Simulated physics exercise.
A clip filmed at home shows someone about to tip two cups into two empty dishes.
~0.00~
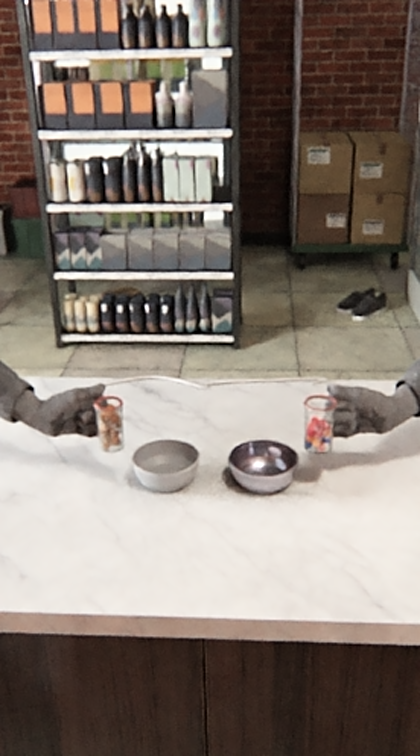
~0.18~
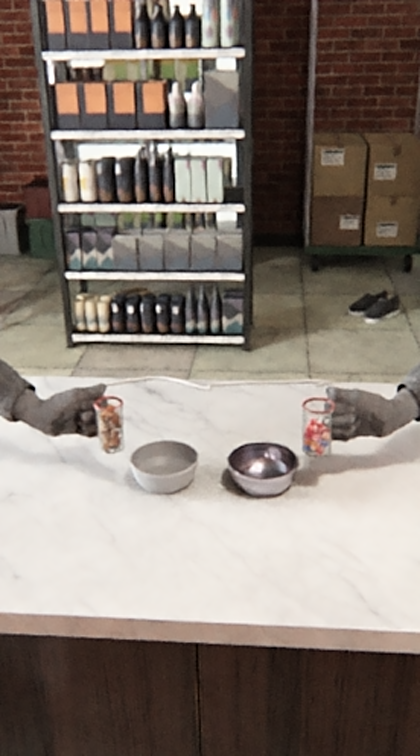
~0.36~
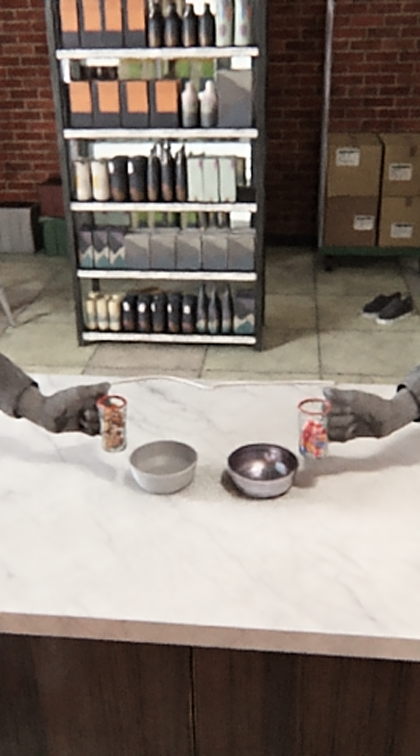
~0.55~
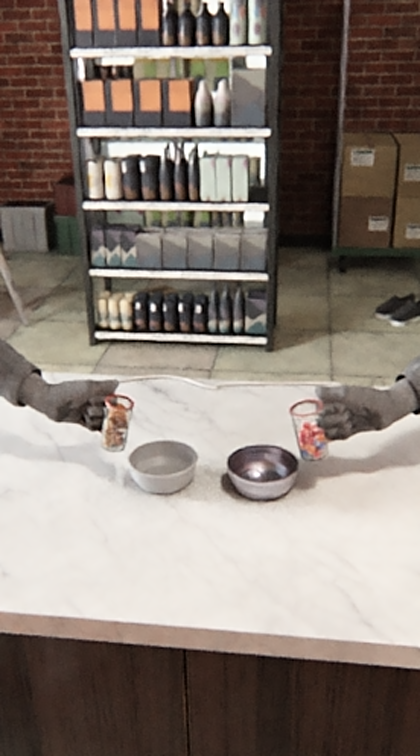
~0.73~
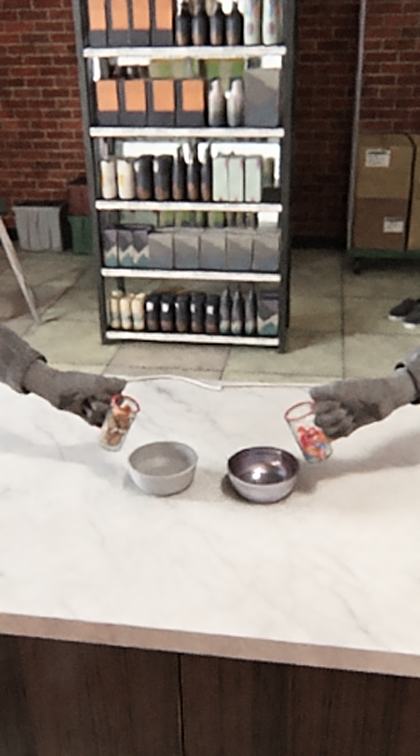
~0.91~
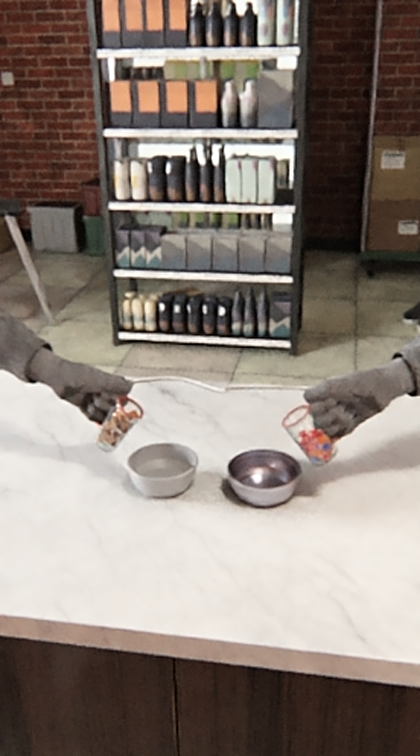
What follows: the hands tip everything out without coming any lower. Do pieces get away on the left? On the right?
At the end, left dish: Most likely nothing gets out of it, right: Most likely nothing gets out of it.
After 1.35 s, left, the whole lot still in the cup; right, the whole lot still in the cup.
After 1.83 s, left, the whole lot still in the cup; right, the whole lot still in the cup.
After 2.39 s, left, a little still in the cup, the bulk in the dish, a little in the air; right, the whole lot in the dish.
In the end (3.0 s), left, the whole lot in the dish, none at all outside the dish; right, the whole lot in the dish, none at all outside the dish.
